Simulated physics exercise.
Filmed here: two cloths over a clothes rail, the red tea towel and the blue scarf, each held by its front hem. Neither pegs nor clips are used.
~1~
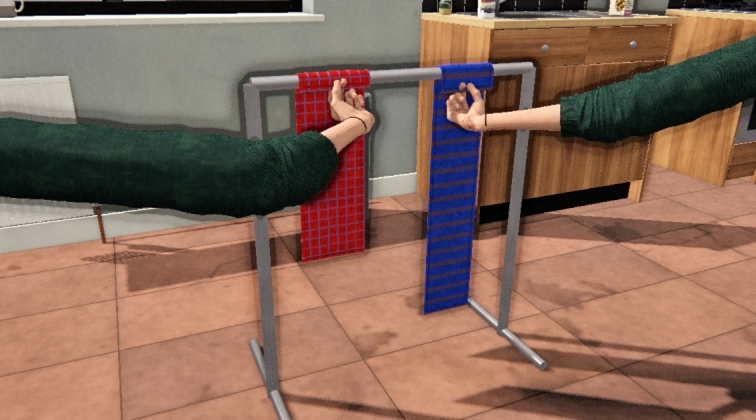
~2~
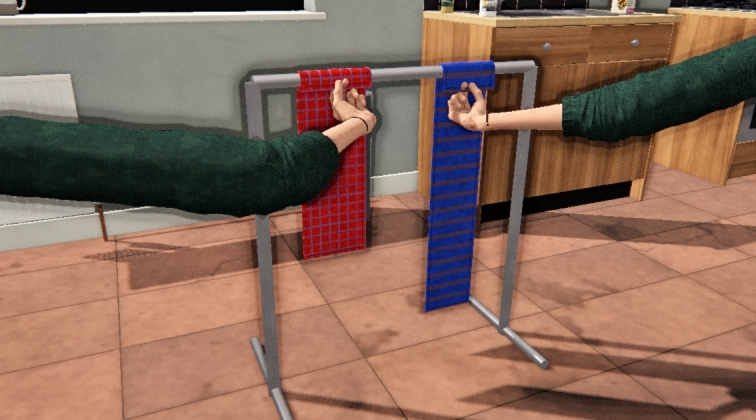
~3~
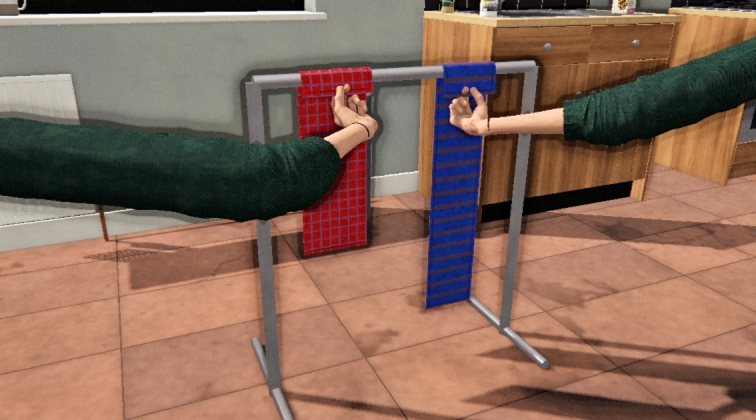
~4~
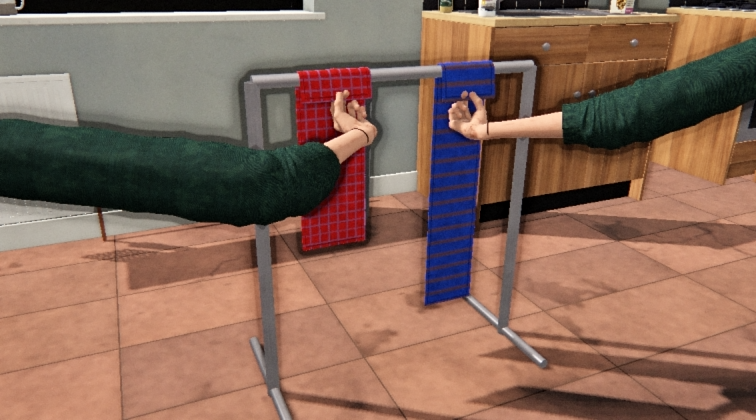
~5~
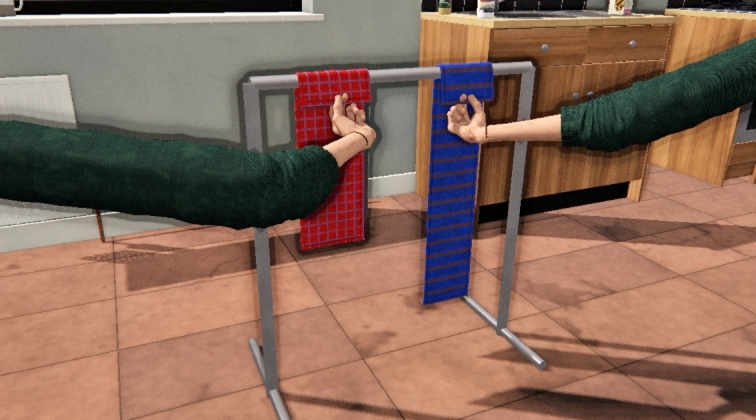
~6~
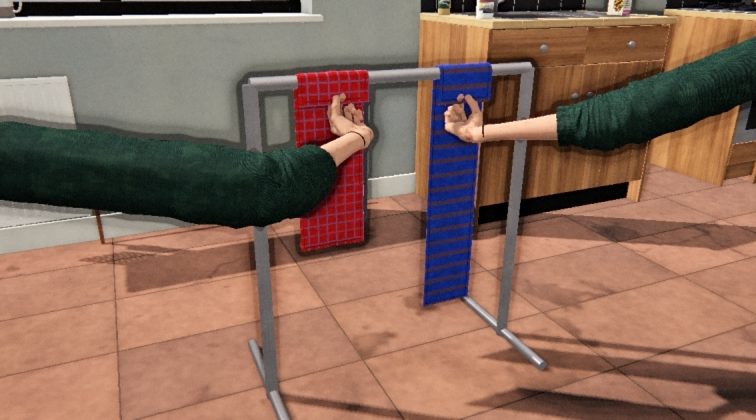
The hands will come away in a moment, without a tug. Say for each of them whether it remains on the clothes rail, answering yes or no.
Red tea towel: No; blue scarf: No.
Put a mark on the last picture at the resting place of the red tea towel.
Close to (336, 374) in the last view.
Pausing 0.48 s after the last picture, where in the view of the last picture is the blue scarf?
Position estimate: Near (445, 293).
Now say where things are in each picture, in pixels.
The first picture shows tea towel front hem (353, 83), back hem (349, 249); scarf front hem (454, 88), back hem (435, 309).
The second picture shows tea towel front hem (355, 83); scarf front hem (456, 87).
The third picture shows tea towel front hem (356, 88); scarf front hem (457, 92).
The fourth picture shows tea towel front hem (355, 94); scarf front hem (456, 96).
The fifth picture shows tea towel front hem (354, 98); scarf front hem (455, 99).
The sixth picture shows tea towel front hem (352, 97), back hem (349, 239), front far shorter than the back; scarf front hem (452, 99), back hem (435, 300), front far shorter than the back.
Then, 0.30 s after the last picture, tea towel clear of the rail and dropping near (332, 199); scarf running over the rail.
Then, 0.48 s after the last picture, tea towel clear of the rail and dropping near (334, 318); scarf clear of the rail and dropping near (445, 293).
Then, 0.68 s after the last picture, tea towel in a heap on the floor near (336, 373); scarf in a heap on the floor near (442, 343).
At rest, tea towel in a heap on the floor near (336, 374); scarf in a heap on the floor near (443, 344). The red tea towel slides off and the blue scarf slips to the floor.
